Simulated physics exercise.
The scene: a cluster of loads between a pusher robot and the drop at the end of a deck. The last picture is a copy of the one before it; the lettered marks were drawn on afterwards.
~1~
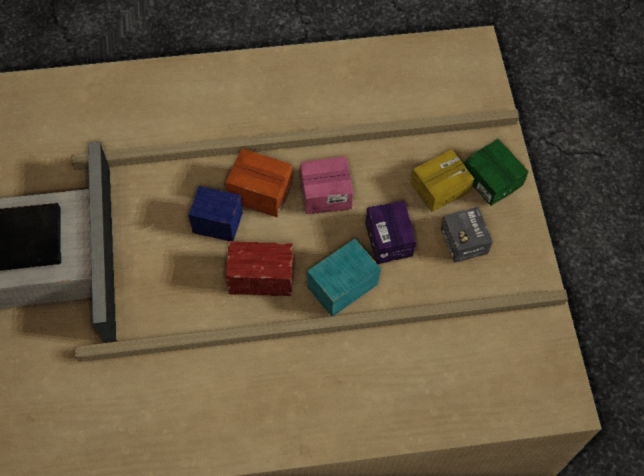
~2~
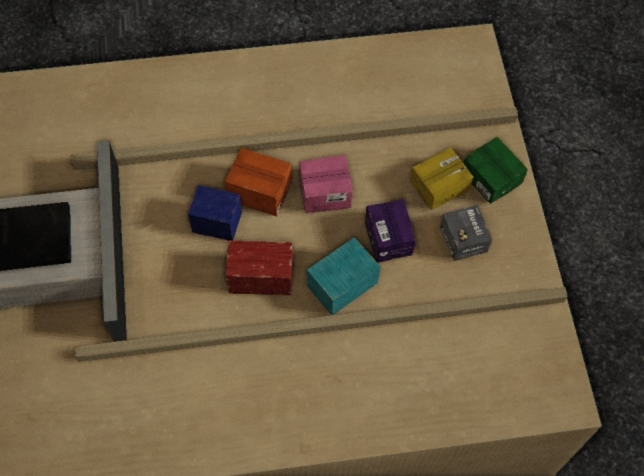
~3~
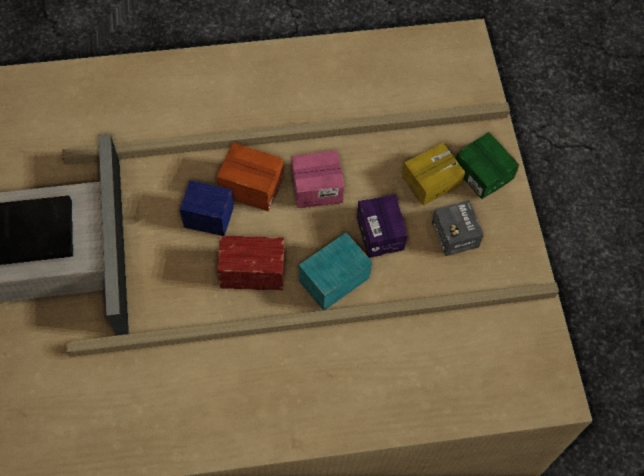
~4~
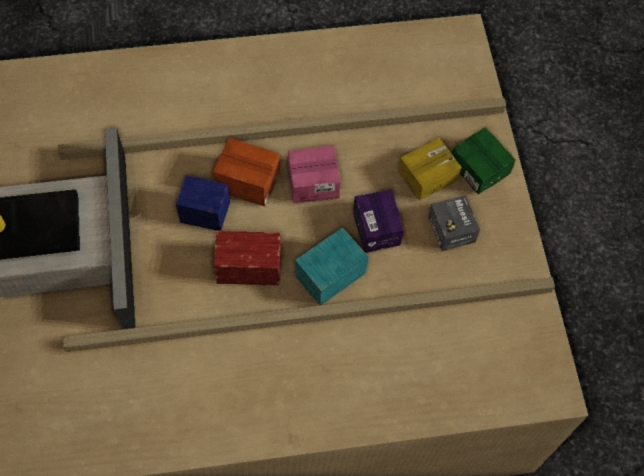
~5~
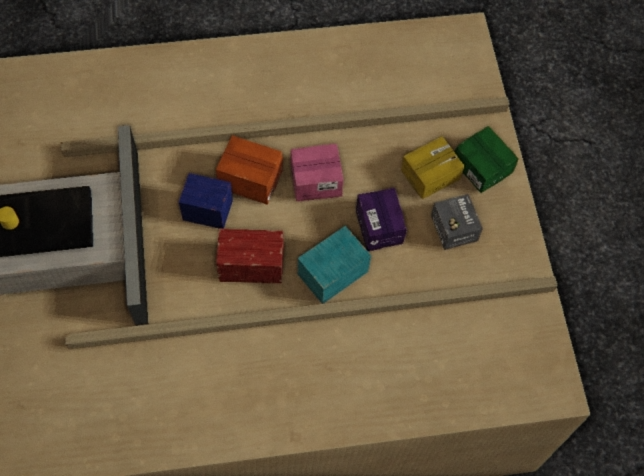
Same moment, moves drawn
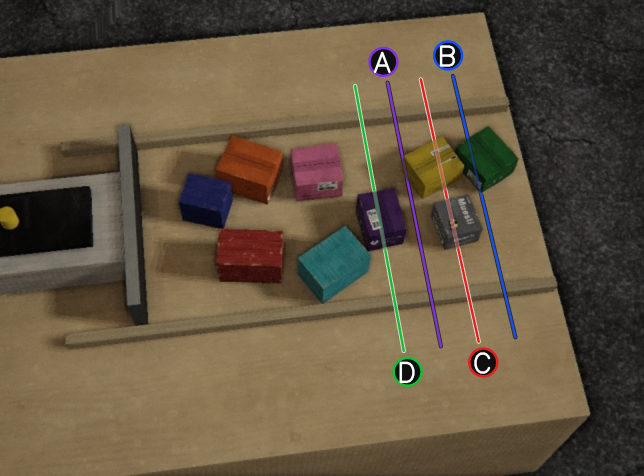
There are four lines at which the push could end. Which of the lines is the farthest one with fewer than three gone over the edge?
A is the last line within the limit.
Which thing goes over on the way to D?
It is the green parcel.
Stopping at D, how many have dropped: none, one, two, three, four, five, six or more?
In all, one.
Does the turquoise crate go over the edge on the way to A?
No.
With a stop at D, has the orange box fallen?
No.
On the marked copy, A at (412, 206); B at (482, 198); C at (448, 202); D at (378, 209).
With A. Early on, robot (156, 208); turquoise crate (346, 264); orange box (265, 164).
Further on, robot (260, 197); green parcel (501, 157); yellow box (459, 171).
At the end, robot (339, 188); green parcel over the edge; yellow box over the edge; two fallen.
As for the rest, B drops six; C drops four; D is within the limit but short.
